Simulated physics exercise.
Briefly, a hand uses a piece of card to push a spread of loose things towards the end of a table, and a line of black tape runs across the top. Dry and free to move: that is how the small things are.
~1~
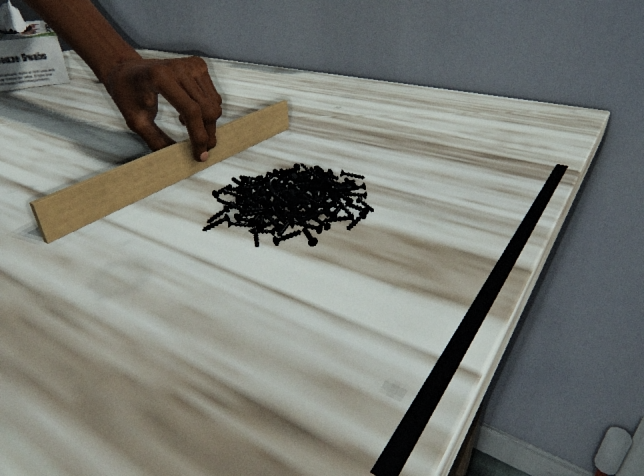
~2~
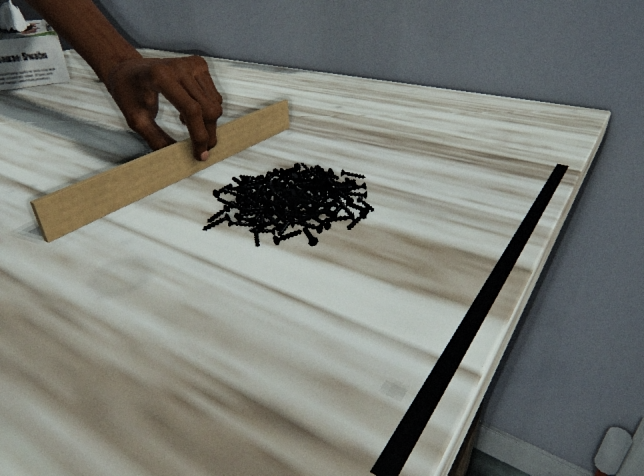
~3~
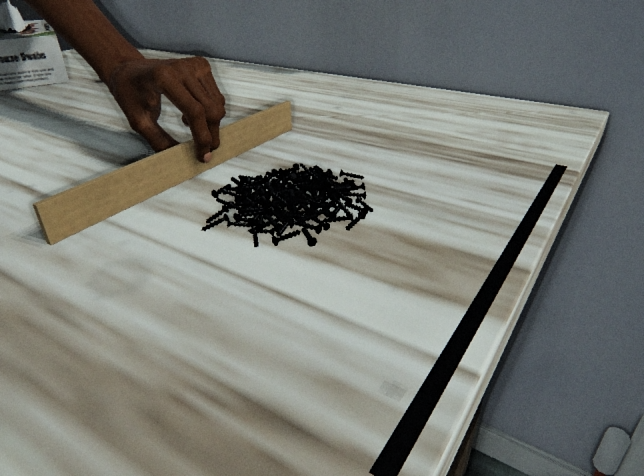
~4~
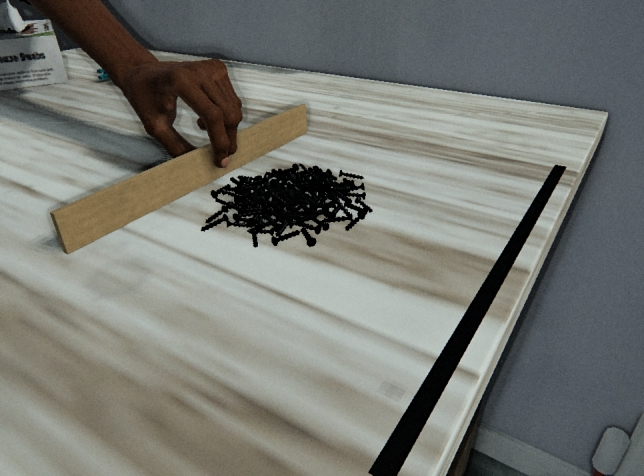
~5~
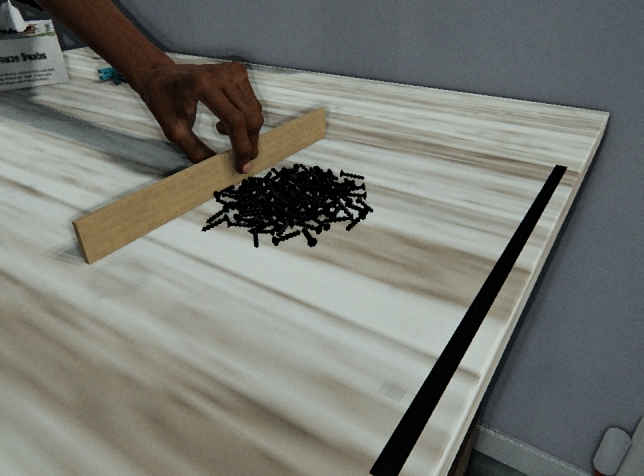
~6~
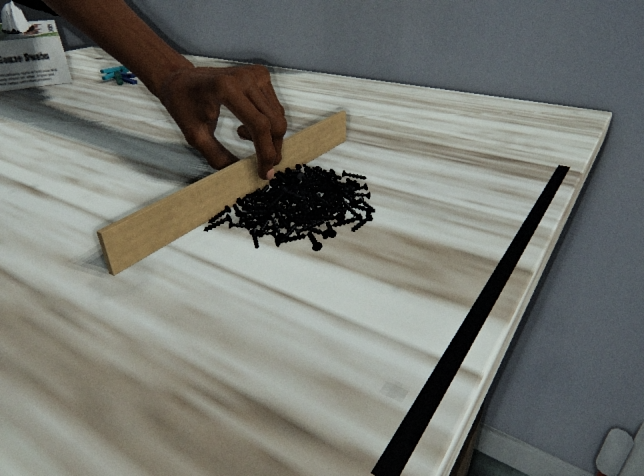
A pale, wood-patterned tabletop against a grey wall is seen from above at an angle, the camera staying essentially still. A hand at upper left holds a long tan strip upright beside a heap of small black screws, with black tape along the right edge and a white printed card at far left. The strip rests at first, then slides rightward and towards the viewer, reaching the heap and nudging some screws along.
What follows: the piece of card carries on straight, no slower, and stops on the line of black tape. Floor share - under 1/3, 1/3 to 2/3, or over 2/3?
Over the edge goes in excess of two thirds.
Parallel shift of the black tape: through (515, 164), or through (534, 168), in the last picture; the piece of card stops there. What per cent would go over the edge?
About 30 per cent, then 60 per cent.
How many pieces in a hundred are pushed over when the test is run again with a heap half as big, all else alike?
About 100 %.
Just after the last frame, piece of card still moving, near (372, 186); heap all on the table, its front near (453, 265).
A moment on, piece of card stopped at the black tape; heap the larger part over the edge.
Further on, piece of card stopped at the black tape; heap almost all over the edge.
When it is over, piece of card stopped at the black tape; heap almost all over the edge.
